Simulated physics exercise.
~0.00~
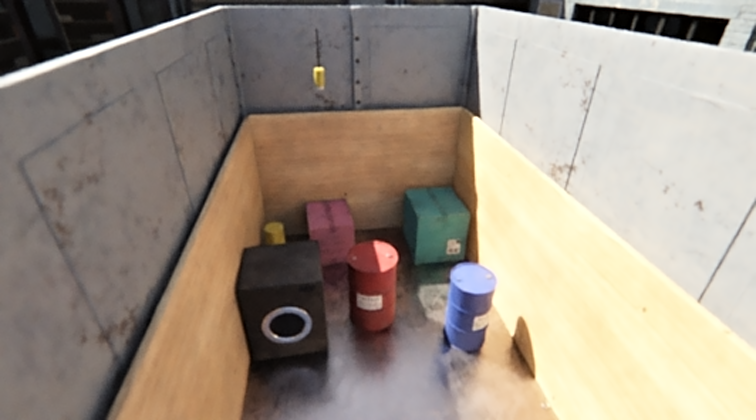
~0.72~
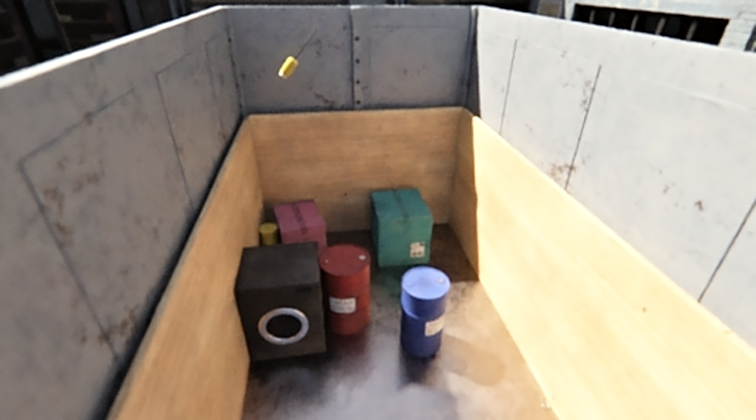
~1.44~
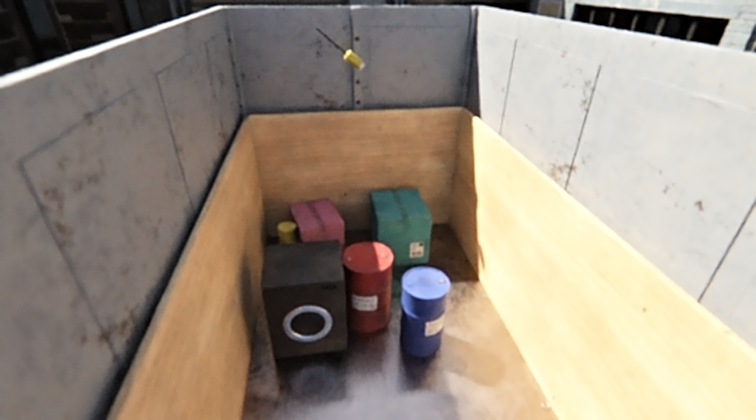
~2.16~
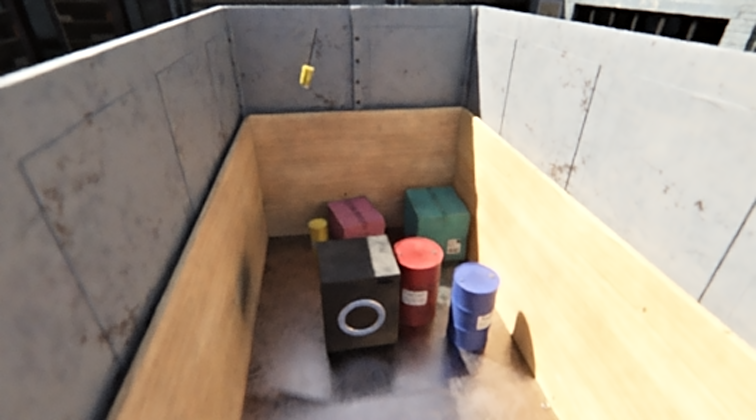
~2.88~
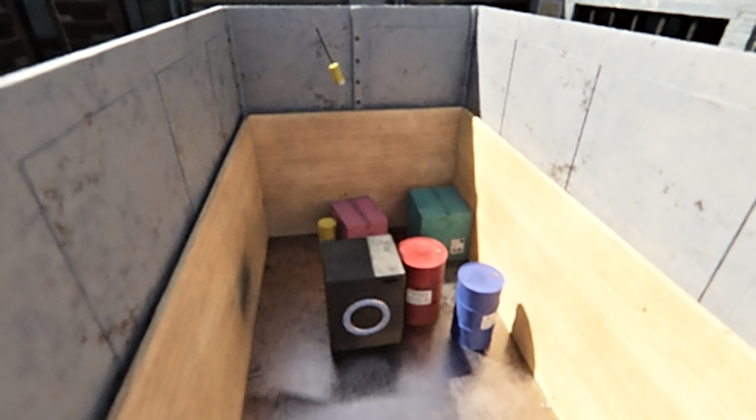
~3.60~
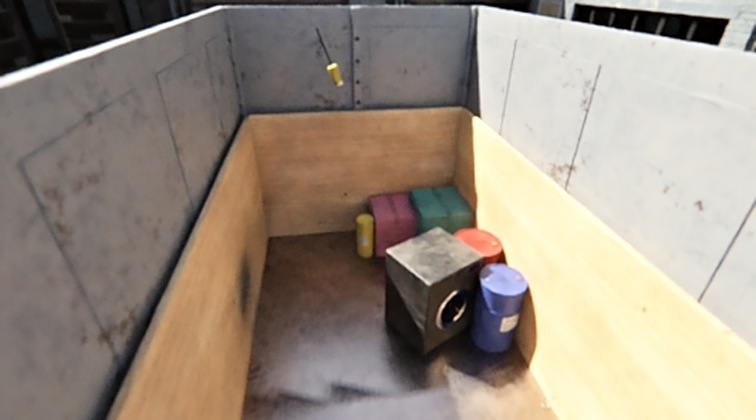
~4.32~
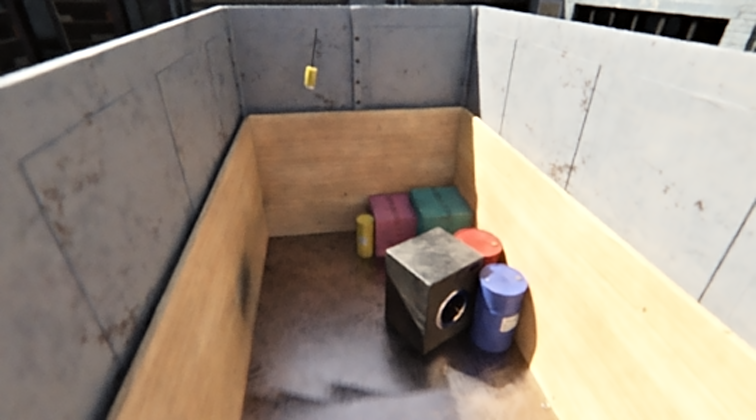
Boxes, drums and a black appliance slide left, then right, and rest bunched at right.
